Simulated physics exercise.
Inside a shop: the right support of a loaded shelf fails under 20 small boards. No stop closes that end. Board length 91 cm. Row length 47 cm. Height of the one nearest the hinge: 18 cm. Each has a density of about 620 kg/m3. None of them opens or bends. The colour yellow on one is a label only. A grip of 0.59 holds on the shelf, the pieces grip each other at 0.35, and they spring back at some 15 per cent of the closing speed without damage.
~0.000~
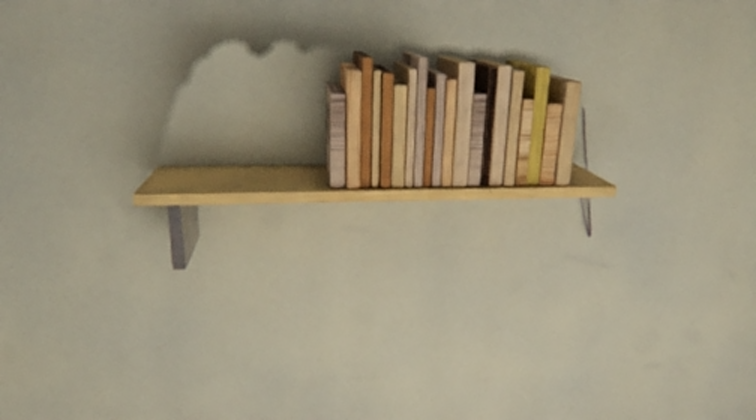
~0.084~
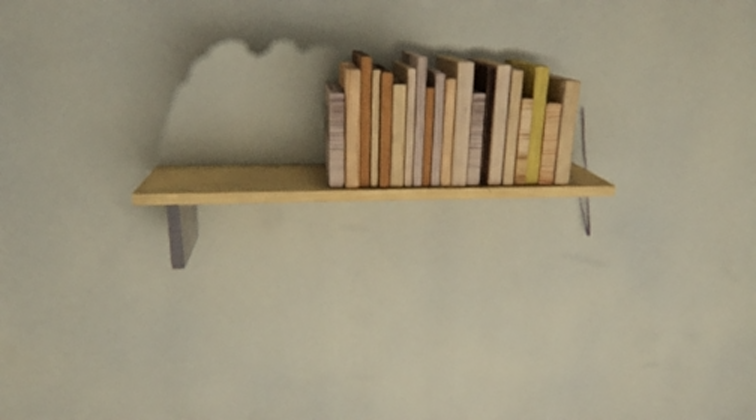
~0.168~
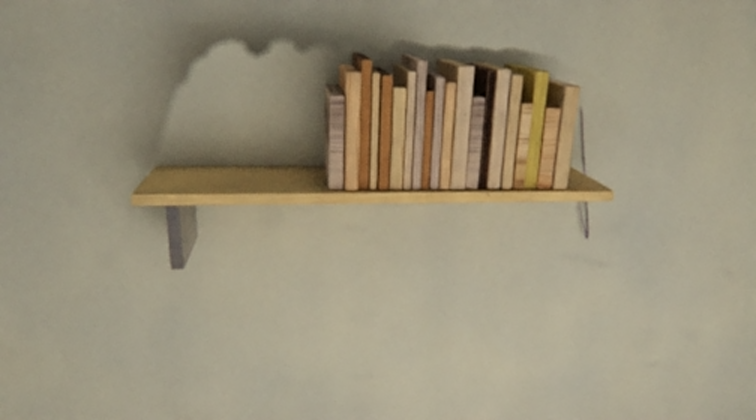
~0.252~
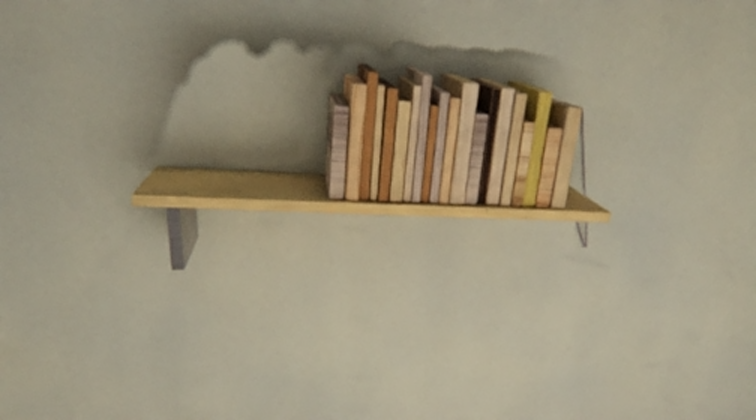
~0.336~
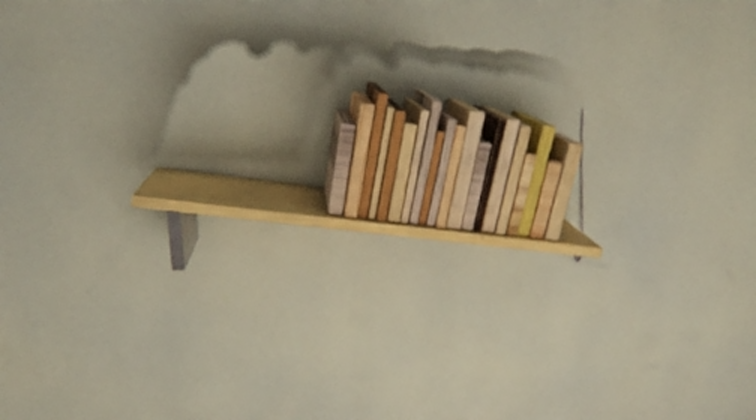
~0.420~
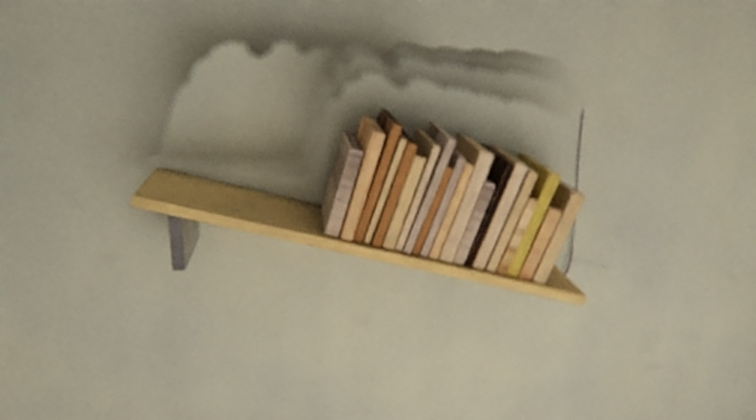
Wooden shelf packed with books or small boards sitting level on a wall, then tilting down at right, its row starting to lean.
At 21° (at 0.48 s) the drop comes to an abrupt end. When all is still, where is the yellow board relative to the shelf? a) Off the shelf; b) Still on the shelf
a.
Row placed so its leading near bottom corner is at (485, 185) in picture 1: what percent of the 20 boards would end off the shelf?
The share would be 0 %.
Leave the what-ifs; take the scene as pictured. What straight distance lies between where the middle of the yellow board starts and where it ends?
Distance start to end: Approx. 120 cm.
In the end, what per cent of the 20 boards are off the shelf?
Estimate: About 35% of them.
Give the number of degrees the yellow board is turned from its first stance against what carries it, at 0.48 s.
Around 10° from its start.
After 0.48 s, none of the 20 boards off the shelf, 20 disturbed; yellow board leaning 12°.
After 0.64 s, none of the 20 boards off the shelf, 20 disturbed; yellow board leaning 45°.
After 1.06 s, 4 of the 20 boards off the shelf; yellow board on its side.
After 1.50 s, 7 of the 20 boards off the shelf; yellow board on its side.
At rest (3.7 s), 7 of the 20 boards off the shelf; yellow board on its side.
